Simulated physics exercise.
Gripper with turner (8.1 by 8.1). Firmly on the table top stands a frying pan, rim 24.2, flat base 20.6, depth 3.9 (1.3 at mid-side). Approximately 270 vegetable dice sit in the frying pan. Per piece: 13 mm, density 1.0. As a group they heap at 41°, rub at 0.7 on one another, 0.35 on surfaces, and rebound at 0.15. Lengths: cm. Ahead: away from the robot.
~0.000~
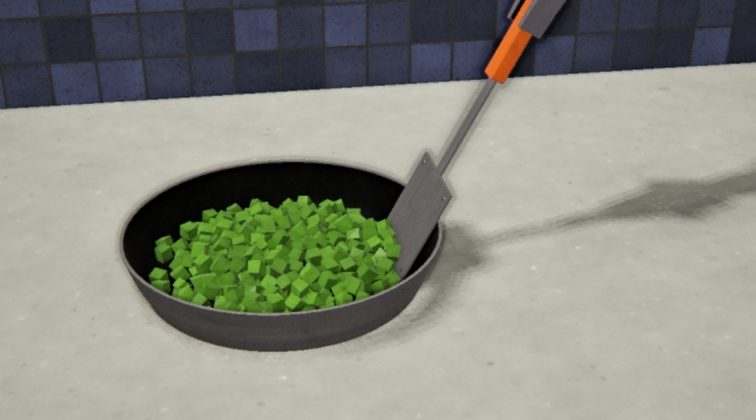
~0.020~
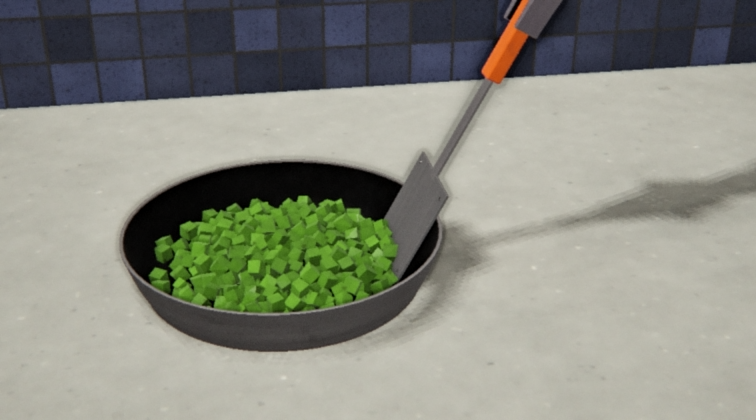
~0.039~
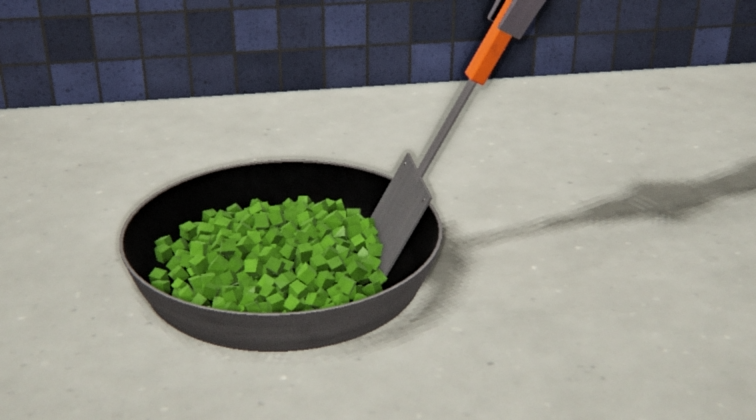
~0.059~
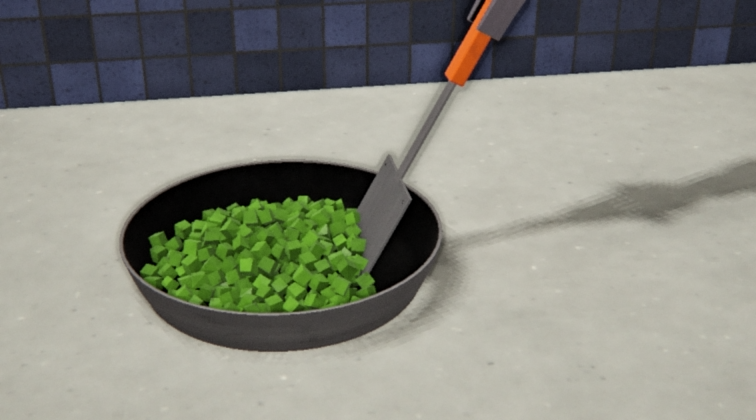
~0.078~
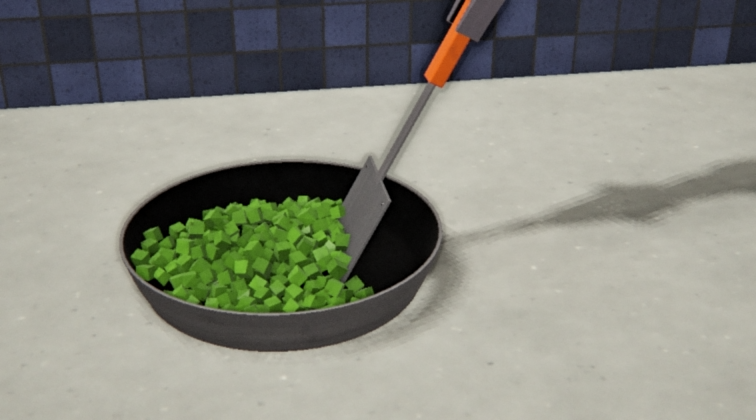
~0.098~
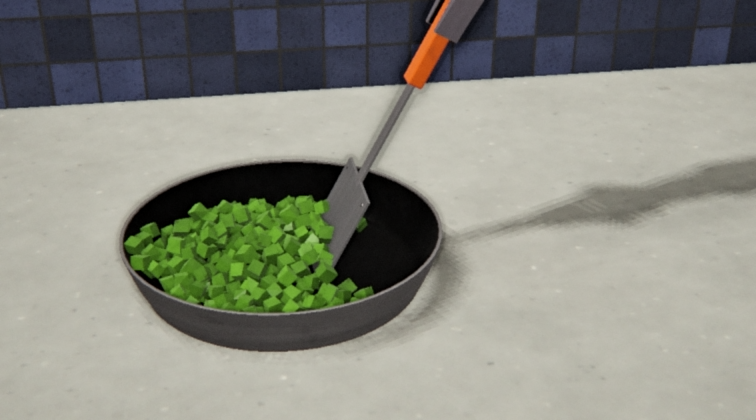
A heap of small green cubes sat in a dark frying pan on a pale counter while a turner with an orange-and-grey handle moved in from the right side, pushing them leftward across the pan.
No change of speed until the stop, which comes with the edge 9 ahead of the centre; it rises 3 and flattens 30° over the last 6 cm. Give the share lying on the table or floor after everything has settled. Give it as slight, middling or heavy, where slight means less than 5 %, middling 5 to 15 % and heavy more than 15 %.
Heavy.
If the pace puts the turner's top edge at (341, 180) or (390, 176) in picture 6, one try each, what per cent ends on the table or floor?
30 % and 10 %.
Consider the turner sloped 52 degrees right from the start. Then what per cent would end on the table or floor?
My guess is close to 15 per cent.
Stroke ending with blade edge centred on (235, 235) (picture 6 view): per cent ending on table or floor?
Roughly 5 per cent, I'd say.
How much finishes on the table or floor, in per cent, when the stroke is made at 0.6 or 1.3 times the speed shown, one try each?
The two tries give roughly 10 and 25 in a hundred.
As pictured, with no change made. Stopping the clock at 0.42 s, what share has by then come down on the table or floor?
20 per cent.
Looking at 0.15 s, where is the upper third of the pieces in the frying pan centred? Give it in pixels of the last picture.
At about (227, 238).
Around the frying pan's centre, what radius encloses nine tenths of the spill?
Distance: Approx. 25 cm.
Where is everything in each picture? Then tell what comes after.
In the first picture, turner top edge at (439, 173), sloping 62°; upper third of the load around (292, 244), from x 160 to 395, top at y 205; 266 in the frying pan.
In the second picture, turner top edge at (435, 173), sloping 62°; upper third of the load around (293, 244), from x 160 to 390, top at y 205.
In the third picture, turner top edge at (419, 174), sloping 62°; upper third of the load around (289, 243), from x 160 to 385, top at y 205.
In the fourth picture, turner top edge at (400, 176), sloping 62°; upper third of the load around (277, 240), from x 150 to 385, top at y 205.
In the fifth picture, turner top edge at (380, 177), sloping 62°; upper third of the load around (270, 240), from x 140 to 385, top at y 205.
In the sixth picture, turner top edge at (360, 179), sloping 62°; upper third of the load around (265, 238), from x 135 to 385, top at y 205; 266 in the frying pan.
After 0.15 s, sloping 62°, highest piece 6 above the table; 266 in the frying pan.
After 0.19 s, sloping 50°, highest piece 7 above the table; 266 in the frying pan.
After 0.42 s, sloping 32°, highest piece 5 above the table; 212 in the frying pan, 52 on the table or floor, 2 on the blade or in flight.
After 1.47 s, sloping 32°, highest piece 5 above the table; 212 in the frying pan, 54 on the table or floor.
At rest, 212 in the frying pan, 54 on the table or floor. That is 20 % on the table or floor.
